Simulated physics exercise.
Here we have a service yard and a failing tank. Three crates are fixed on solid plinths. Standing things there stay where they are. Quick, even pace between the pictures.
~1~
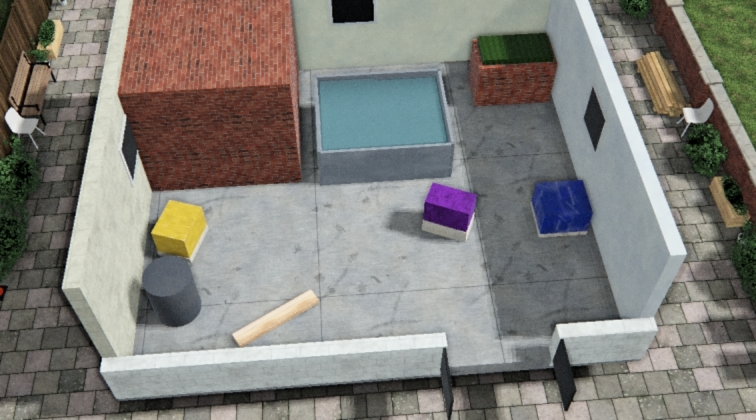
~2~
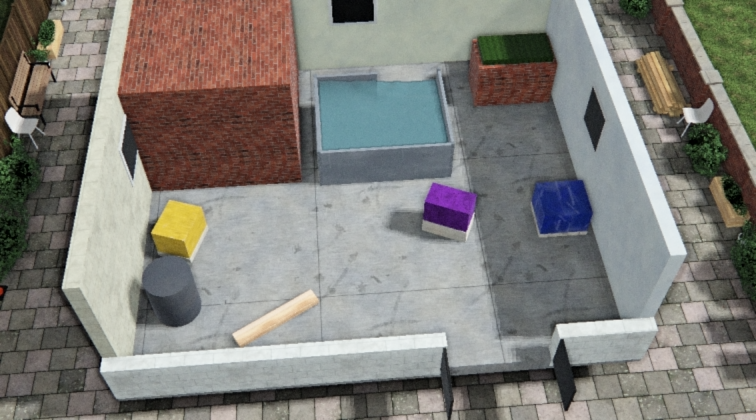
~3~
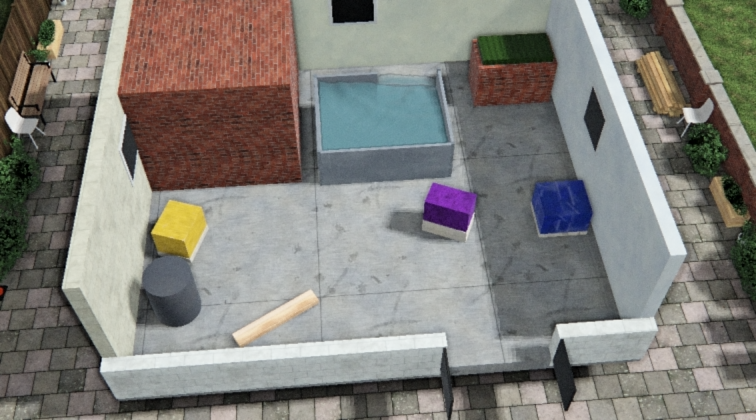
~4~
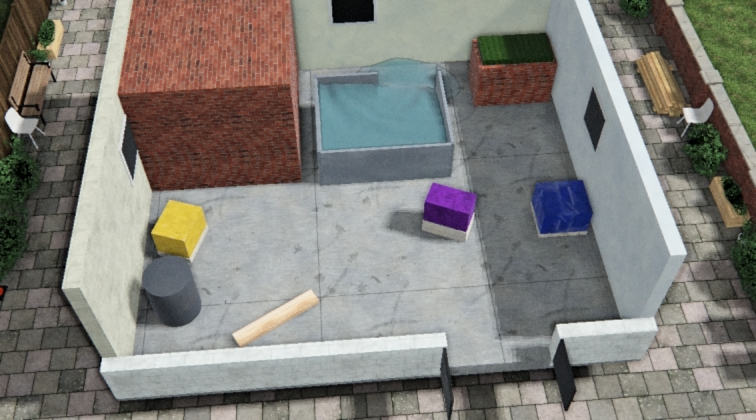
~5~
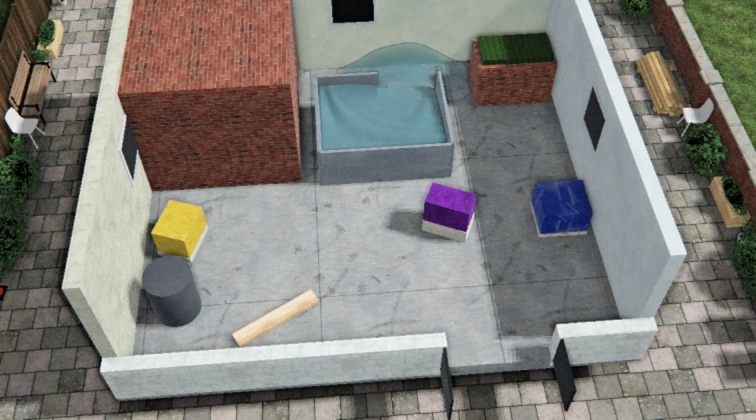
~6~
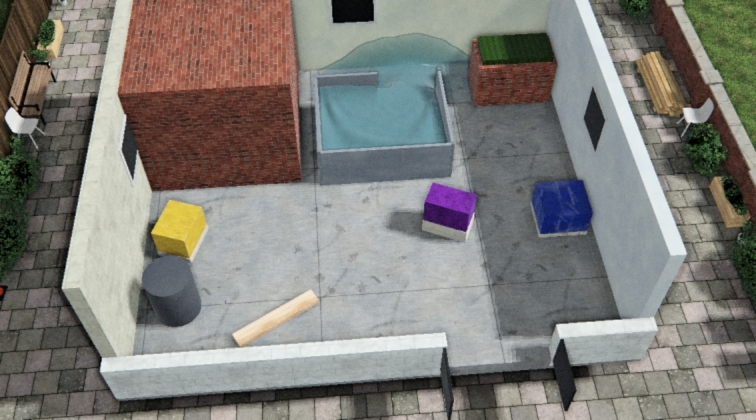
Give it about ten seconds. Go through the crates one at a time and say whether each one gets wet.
Crate by crate: Purple crate - no, dry; blue crate - yes, wet; yellow crate - no, dry.
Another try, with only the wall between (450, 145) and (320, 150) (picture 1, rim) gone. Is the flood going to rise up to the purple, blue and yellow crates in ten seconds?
Note: Purple gets flooded; blue gets flooded; yellow gets flooded.
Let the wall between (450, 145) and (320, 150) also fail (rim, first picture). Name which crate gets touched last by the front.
My answer: The yellow crate.
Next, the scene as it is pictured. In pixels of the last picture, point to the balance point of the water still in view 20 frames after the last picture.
About (409, 121).
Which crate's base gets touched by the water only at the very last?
Last is the crate marked yellow.
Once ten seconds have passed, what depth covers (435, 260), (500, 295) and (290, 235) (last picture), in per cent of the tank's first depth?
Around 6, 10 and 2 %.
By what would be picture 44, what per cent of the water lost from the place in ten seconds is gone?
Share gone by then: About 20 %.
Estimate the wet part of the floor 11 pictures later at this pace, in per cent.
Roughly 20 percent.
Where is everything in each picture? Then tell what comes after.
The first picture shows the tank at (382, 112) is whole and still.
In the second picture, water pours out on the tank's far side and has run to a hidden place.
In the third picture, the front is at a hidden place, out from the gap on the tank's far side.
In the fourth picture, the front is at (366, 67), out from the gap on the tank's far side.
In the fifth picture, the front is at (342, 69), out from the gap on the tank's far side.
In the sixth picture, the front is at a hidden place, out from the gap on the tank's far side.
A moment on, water covers 10 % of the floor; the purple crate not reached, the blue crate not reached, the yellow crate not reached.
Next, water covers 20 % of the floor; the purple crate not reached, the blue crate not reached, the yellow crate not reached.
Then, water covers 45 % of the floor; the purple crate water round its plinth, the blue crate water round its plinth, the yellow crate not reached.
Later, water covers 85 % of the floor; the purple crate water round its plinth, the blue crate water round its plinth, the yellow crate water round its plinth.
In the end, water covers 95 % of the floor; the purple crate stayed above the water, the blue crate was topped, the yellow crate stayed above the water.
